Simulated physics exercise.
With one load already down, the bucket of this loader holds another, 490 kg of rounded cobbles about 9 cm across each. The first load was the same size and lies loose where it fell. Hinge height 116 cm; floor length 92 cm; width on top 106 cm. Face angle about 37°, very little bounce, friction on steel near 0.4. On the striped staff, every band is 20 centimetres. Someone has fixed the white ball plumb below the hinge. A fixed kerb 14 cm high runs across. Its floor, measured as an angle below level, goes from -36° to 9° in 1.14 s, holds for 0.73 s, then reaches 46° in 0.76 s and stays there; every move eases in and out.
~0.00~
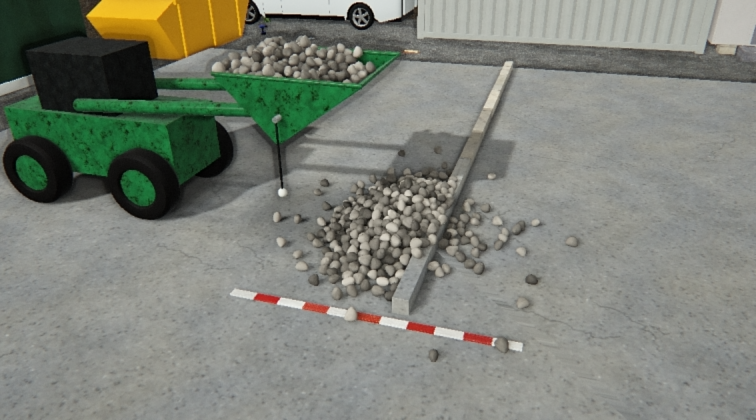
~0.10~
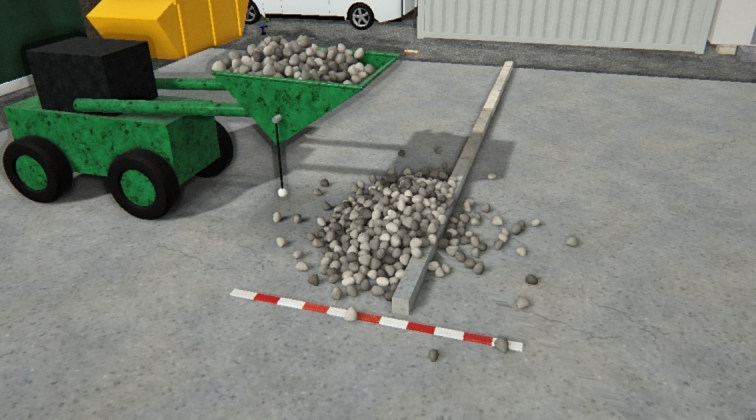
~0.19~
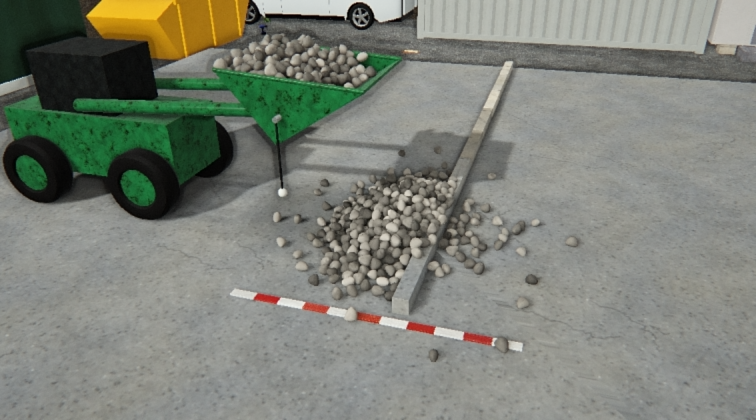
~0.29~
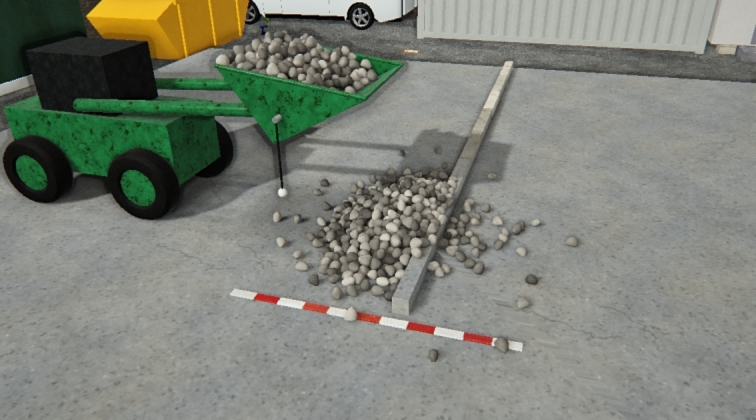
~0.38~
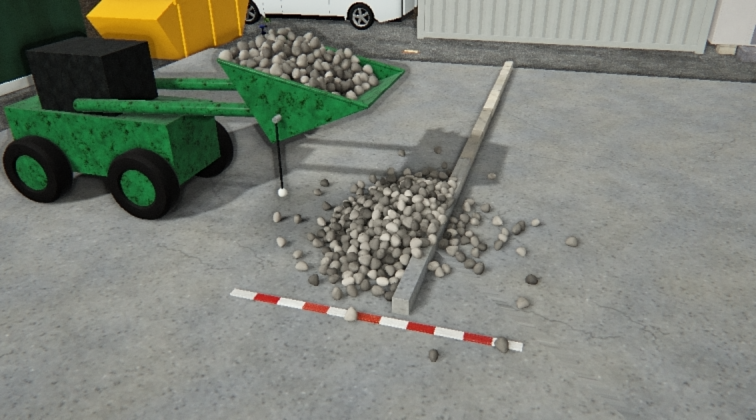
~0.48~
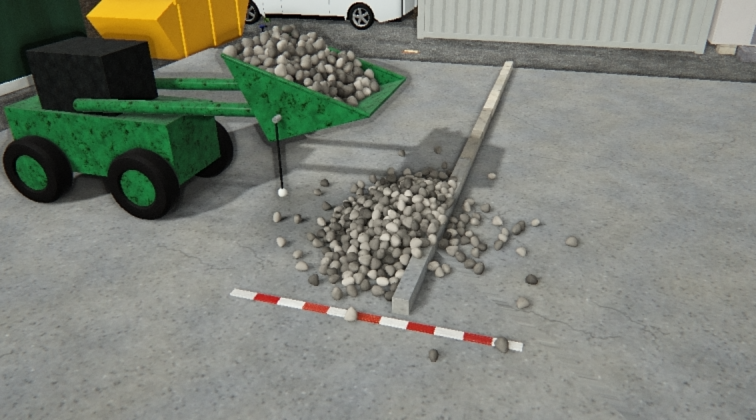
A green loader's raised bucket of stones slowly tilts forward above a loose grey pile.
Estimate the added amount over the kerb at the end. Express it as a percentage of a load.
Roughly 15 per cent of a load.
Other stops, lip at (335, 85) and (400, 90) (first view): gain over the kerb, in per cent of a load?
Near 5 in a hundred first, near 50 in a hundred second.
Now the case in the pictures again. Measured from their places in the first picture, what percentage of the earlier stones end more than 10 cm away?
Around 15 in a hundred.
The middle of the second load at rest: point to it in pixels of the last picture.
Middle: Approx. (380, 208) px.
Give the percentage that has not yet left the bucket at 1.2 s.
95 %.
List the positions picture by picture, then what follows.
The bucket is at -36°, its lip at (362, 87); the top of the load is at (281, 46). The earlier load is highest near (403, 201), 31 cm above ground level, 93 % on this side of the kerb, 8 % over the kerb, in the first frame.
The bucket is at -35°, its lip at (362, 88); the top of the load is at (282, 46); the stones move at 0.1 m/s on average, in the second frame.
The bucket is at -33°, its lip at (364, 92); the top of the load is at (277, 44); the stones move at 0.2 m/s on average, in the third frame.
Lip at (366, 99), floor tilted -29°, highest stones at (278, 41); the stones move at 0.2 m/s on average, in the fourth frame.
Lip at (368, 107), floor tilted -24°, highest stones at (281, 37); the stones move at 0.3 m/s on average, in the fifth frame.
The bucket is at -19°, its lip at (370, 116); the top of the load is at (278, 33); the stones move at 0.3 m/s on average, in the sixth frame.
After 0.9 s the floor is at 2°; in per cent of one load, 100 in the bucket, 93 on this side of the kerb, 8 over the kerb; the foremost stones are at (529, 258).
After 1.2 s the floor is at 9°; in per cent of one load, 97 in the bucket, 96 on this side of the kerb, 8 over the kerb; the foremost stones are at (529, 258).
After 3.1 s the floor is at 46°; in per cent of one load, 1 in the bucket, 177 on this side of the kerb, 22 over the kerb; the foremost stones are at (559, 259).
After 5.8 s the floor is at 46°; in per cent of one load, 0 in the bucket, 178 on this side of the kerb, 23 over the kerb; the foremost stones are at (559, 259). Net gain over the kerb, 15.
